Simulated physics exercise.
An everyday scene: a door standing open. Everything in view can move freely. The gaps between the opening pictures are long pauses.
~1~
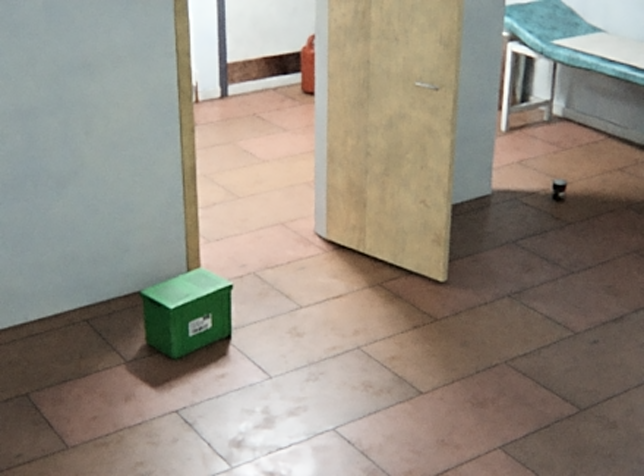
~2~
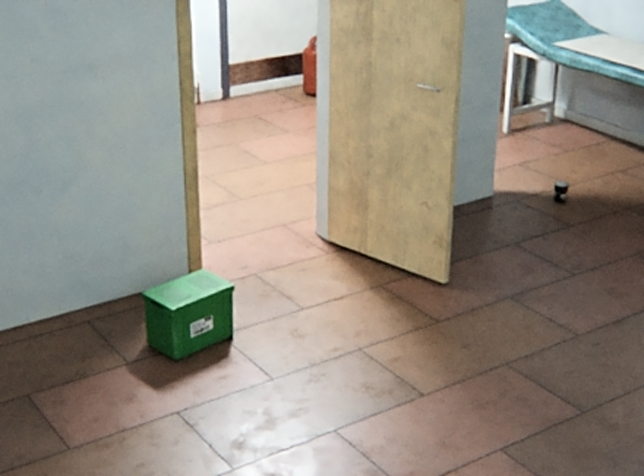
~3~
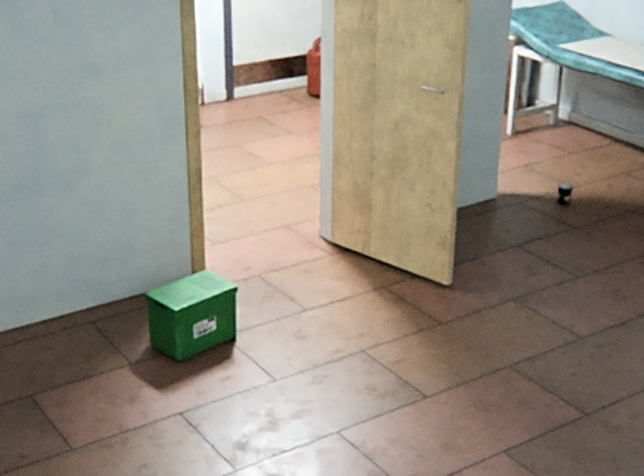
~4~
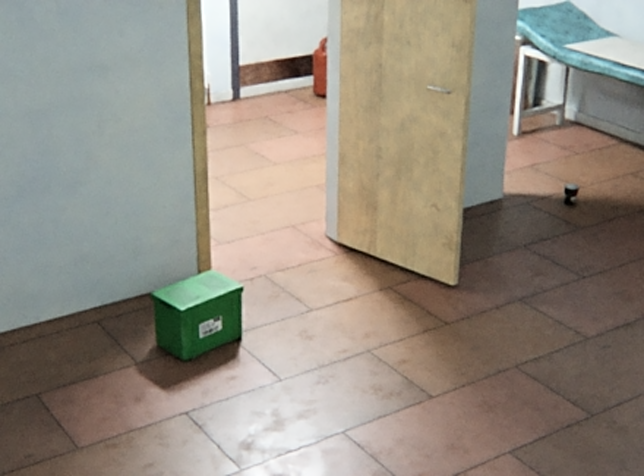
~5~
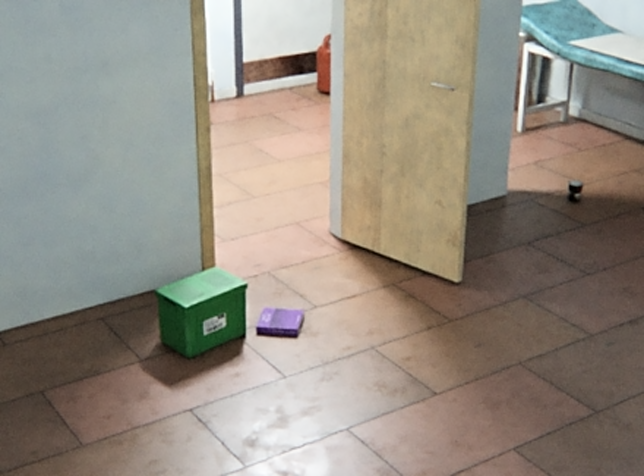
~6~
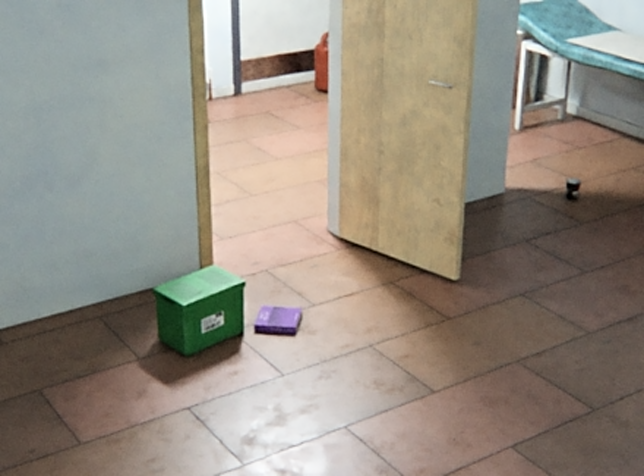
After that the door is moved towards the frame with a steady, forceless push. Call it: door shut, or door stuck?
Door shut.
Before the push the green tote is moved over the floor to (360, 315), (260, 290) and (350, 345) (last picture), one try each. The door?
On the first try it swings fully closed, on the second it fails to close, and on the third it swings fully closed.
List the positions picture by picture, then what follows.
The first frame shows door wide open and still; green tote (188, 313).
The second frame shows door wide open and still; green tote (190, 315).
The third frame shows door wide open and still; green tote (193, 316).
The fourth frame shows door wide open and still; green tote (199, 315).
The fifth frame shows door wide open and still; green tote (203, 312).
The sixth frame shows door wide open and still; purple book (279, 320); green tote (201, 311).
Then, 0.70 s past the last view, open by 80°.
Then, 1.20 s past the last view, open by 49°.
Then, 1.70 s past the last view, open by 14°.
Finally, open by 0°; both still in place. Final places as the last picture's camera would see them, purple book near (279, 320).
